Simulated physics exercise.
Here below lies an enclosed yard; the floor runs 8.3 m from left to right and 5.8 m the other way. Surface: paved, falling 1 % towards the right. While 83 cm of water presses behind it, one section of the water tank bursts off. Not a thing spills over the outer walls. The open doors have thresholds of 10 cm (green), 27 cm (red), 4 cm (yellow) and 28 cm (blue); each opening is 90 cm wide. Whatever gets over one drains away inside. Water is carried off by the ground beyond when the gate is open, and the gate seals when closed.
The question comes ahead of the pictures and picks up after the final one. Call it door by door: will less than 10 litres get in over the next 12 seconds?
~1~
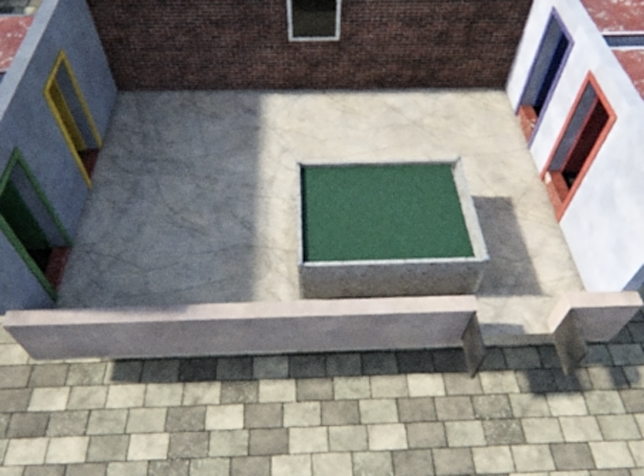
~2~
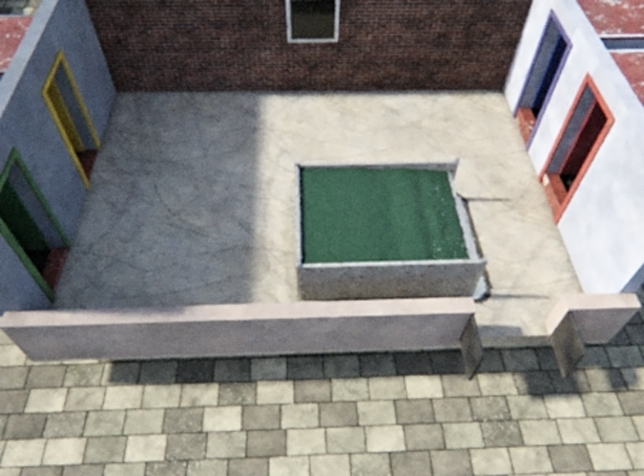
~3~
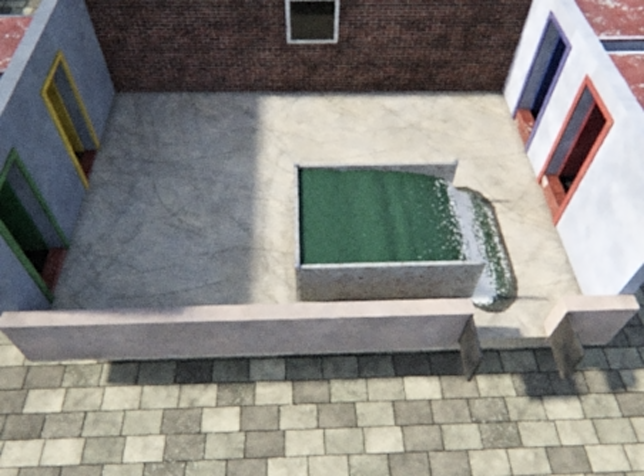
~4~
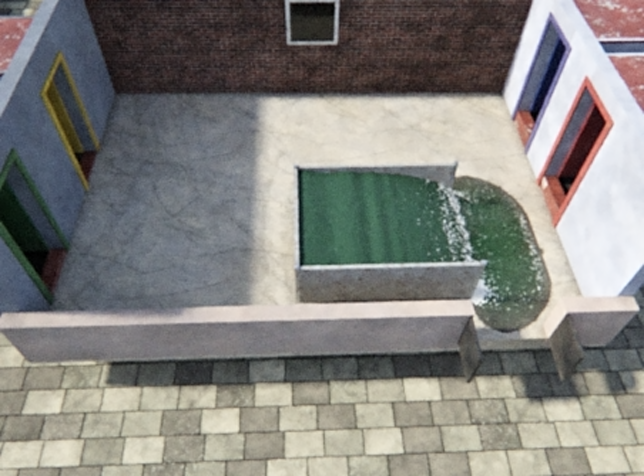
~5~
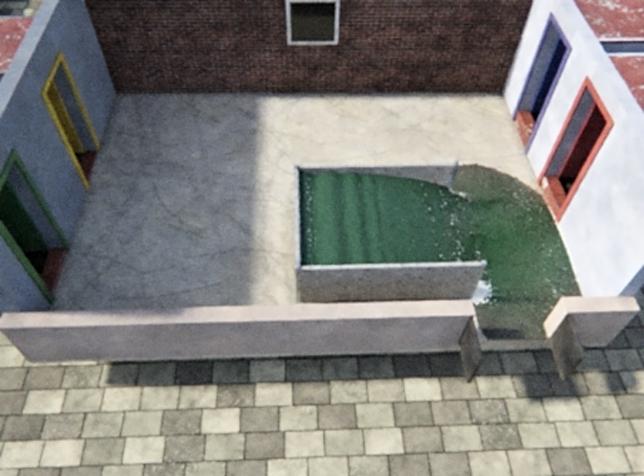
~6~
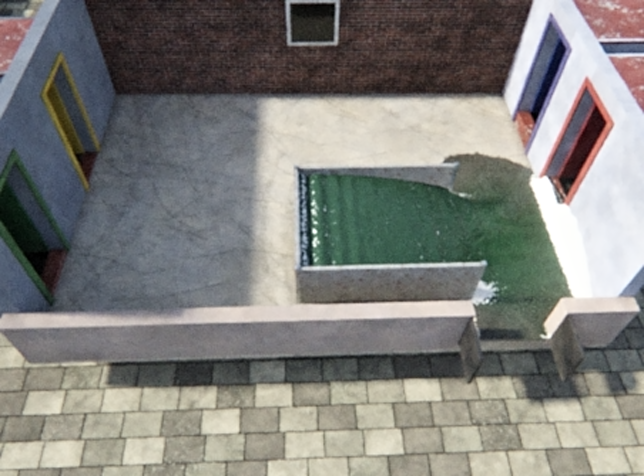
Green door - yes, less; red door - no, 10 litres or more; yellow door - no, 10 litres or more; blue door - yes, less.
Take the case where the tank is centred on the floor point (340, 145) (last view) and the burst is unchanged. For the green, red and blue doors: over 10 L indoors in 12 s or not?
Then: Green under, red past it, blue past it.
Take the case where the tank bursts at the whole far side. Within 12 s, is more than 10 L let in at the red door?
Well, at red it would be too little.
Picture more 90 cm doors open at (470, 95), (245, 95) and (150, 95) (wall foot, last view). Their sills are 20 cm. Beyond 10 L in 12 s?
In sequence the answers are more than that, less than that and less than that.
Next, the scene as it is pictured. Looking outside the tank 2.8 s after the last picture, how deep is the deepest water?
Up to near 42 cm.
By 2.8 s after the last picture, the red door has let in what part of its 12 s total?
By that time, around 100 per cent.
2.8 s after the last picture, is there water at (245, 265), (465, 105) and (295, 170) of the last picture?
Untouched, soaked, untouched.
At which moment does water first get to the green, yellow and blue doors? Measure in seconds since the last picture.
Door times: Green 6.0 s / yellow 5.0 s / blue 0.3 s.
Then, 0.7 s after the last picture water covers 15 % of the floor and is deepest (66 cm) near (591, 323); green door not reached, red door 49 cm at the sill, 52 L in, yellow door not reached, blue door 12 cm at the sill, 0 L in.
Then, 1.5 s after the last picture water covers 25 % of the floor and is deepest (60 cm) near (591, 323); green door not reached, red door 48 cm at the sill, 152 L in, yellow door not reached, blue door 18 cm at the sill, 0 L in.
Then, 2.8 s after the last picture water covers 40 % of the floor and is deepest (42 cm) near (504, 102); green door not reached, red door 30 cm at the sill, 226 L in, yellow door not reached, blue door 16 cm at the sill, 0 L in.
Then, 6.3 s after the last picture water covers 95 % of the floor and is deepest (16 cm) near (131, 104); green door 4 cm at the sill, 0 L in, red door 11 cm at the sill, 231 L in, yellow door 11 cm at the sill, 24 L in, blue door 16 cm at the sill, 0 L in.
Then, 11.3 s after the last picture water covers 100 % of the floor and is deepest (13 cm) near (287, 300); green door 9 cm at the sill, 1 L in, red door 9 cm at the sill, 231 L in, yellow door 6 cm at the sill, 72 L in, blue door 9 cm at the sill, 0 L in.
